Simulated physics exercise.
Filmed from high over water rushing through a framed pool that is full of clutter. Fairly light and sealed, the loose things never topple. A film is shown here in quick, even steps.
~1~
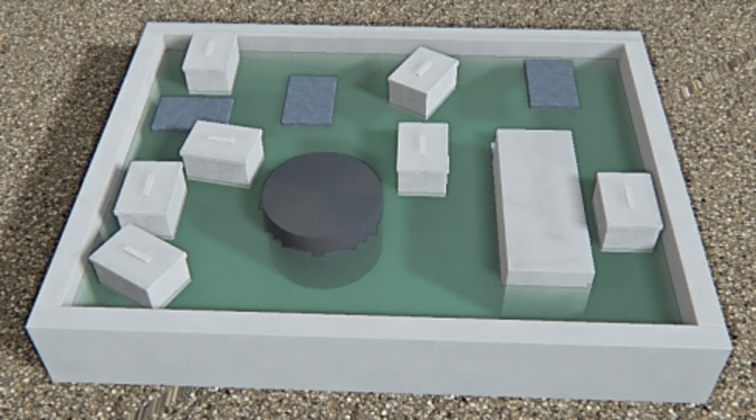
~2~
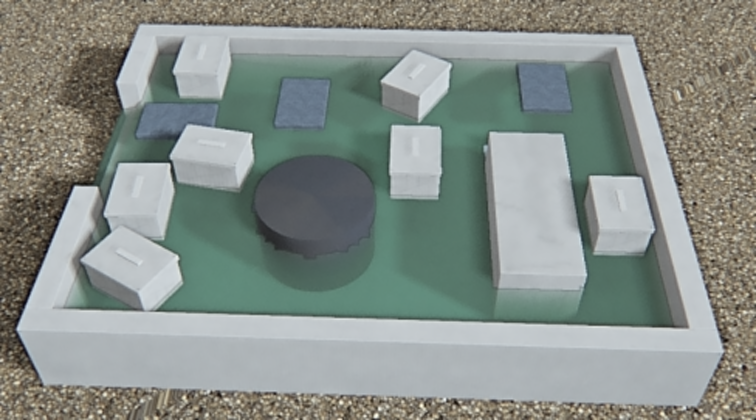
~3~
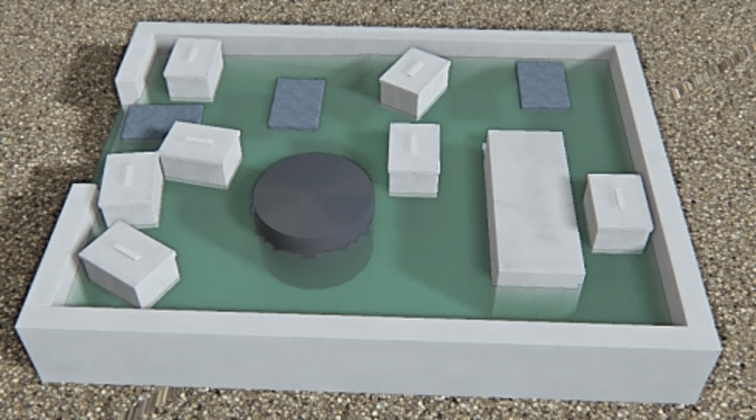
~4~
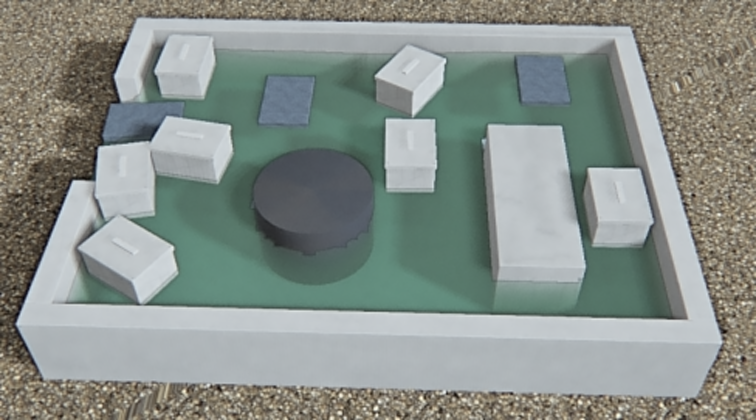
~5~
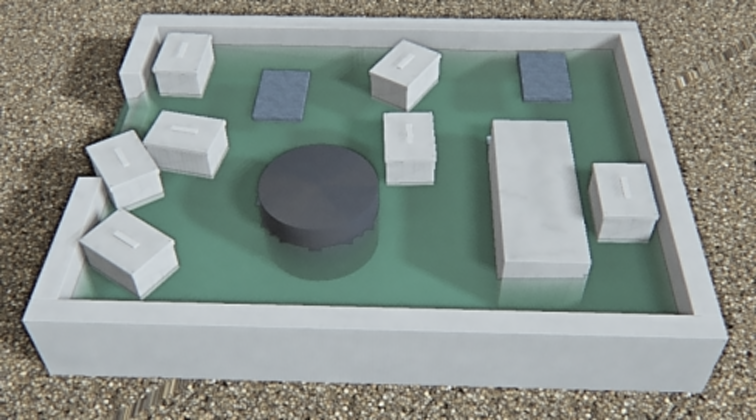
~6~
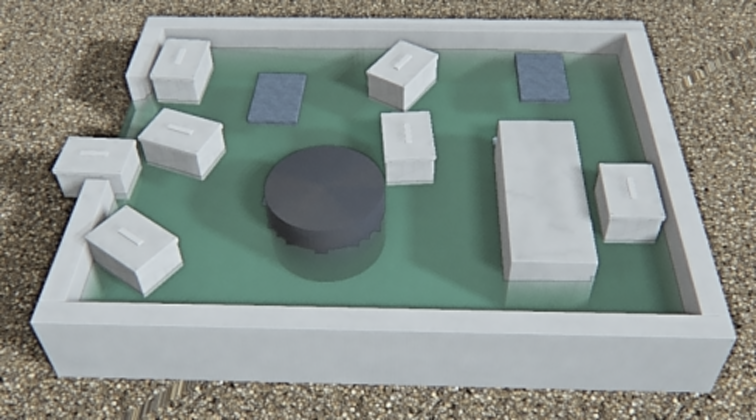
In a white-walled pool of green water on gravelly ground, pale boxes and flat blue panels float around a dark round drum and a long white block. A gap opens in the left wall, and nearby pieces drift left; one blue panel leaves view, then a box slides into the gap.
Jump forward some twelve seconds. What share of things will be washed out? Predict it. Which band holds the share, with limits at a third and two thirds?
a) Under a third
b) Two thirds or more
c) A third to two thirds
c, A third to two thirds.
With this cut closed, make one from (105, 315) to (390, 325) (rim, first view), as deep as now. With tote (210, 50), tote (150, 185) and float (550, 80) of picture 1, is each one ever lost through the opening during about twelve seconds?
Sequentially: Remains indoors, leaves the room, remains indoors.
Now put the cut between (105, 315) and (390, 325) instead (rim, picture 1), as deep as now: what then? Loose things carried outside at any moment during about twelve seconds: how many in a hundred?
Roughly 40 in a hundred.
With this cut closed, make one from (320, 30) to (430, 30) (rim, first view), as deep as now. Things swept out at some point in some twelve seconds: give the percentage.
Share: Near 20 %.
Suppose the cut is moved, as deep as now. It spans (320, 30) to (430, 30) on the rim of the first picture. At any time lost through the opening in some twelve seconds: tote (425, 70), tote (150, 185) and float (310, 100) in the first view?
Taken in that order, the answers are swept away, not lost, swept away.
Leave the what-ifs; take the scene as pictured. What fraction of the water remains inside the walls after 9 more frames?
That comes to roughly 82 parts in a hundred.
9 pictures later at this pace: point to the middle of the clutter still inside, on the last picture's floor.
Roughly at (377, 175).
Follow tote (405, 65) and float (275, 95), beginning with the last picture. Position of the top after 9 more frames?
About (367, 70) and (210, 111).
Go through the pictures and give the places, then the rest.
In the first frame, a tote at (149, 186) floats; a tote at (221, 141) floats; 0 of 10 have shifted.
In the second frame, a tote at (138, 188), afloat, close to its start; a tote at (211, 145) floats; 0 of 10 have shifted.
In the third frame, a tote at (129, 177), afloat, close to its start; a tote at (199, 142), afloat, close to its start; 4 of 10 have shifted.
In the fourth frame, a tote at (123, 168) floats, close to its start; a tote at (190, 136) floats, close to its start; 6 of 10 have shifted.
In the fifth frame, a tote at (122, 158), afloat, close to its start; a tote at (185, 131), afloat, close to its start; 8 of 10 have shifted.
In the sixth frame, a tote at (95, 155), afloat, a stride from its start; a tote at (180, 131) floats, close to its start; 9 of 10 have shifted.
A moment on, 2 of 10 are out; 8 afloat.
Next, 4 of 10 are out; 6 afloat.
Later, 5 of 10 are out; 5 afloat.
In the end, 5 of 10 are out; 5 afloat.
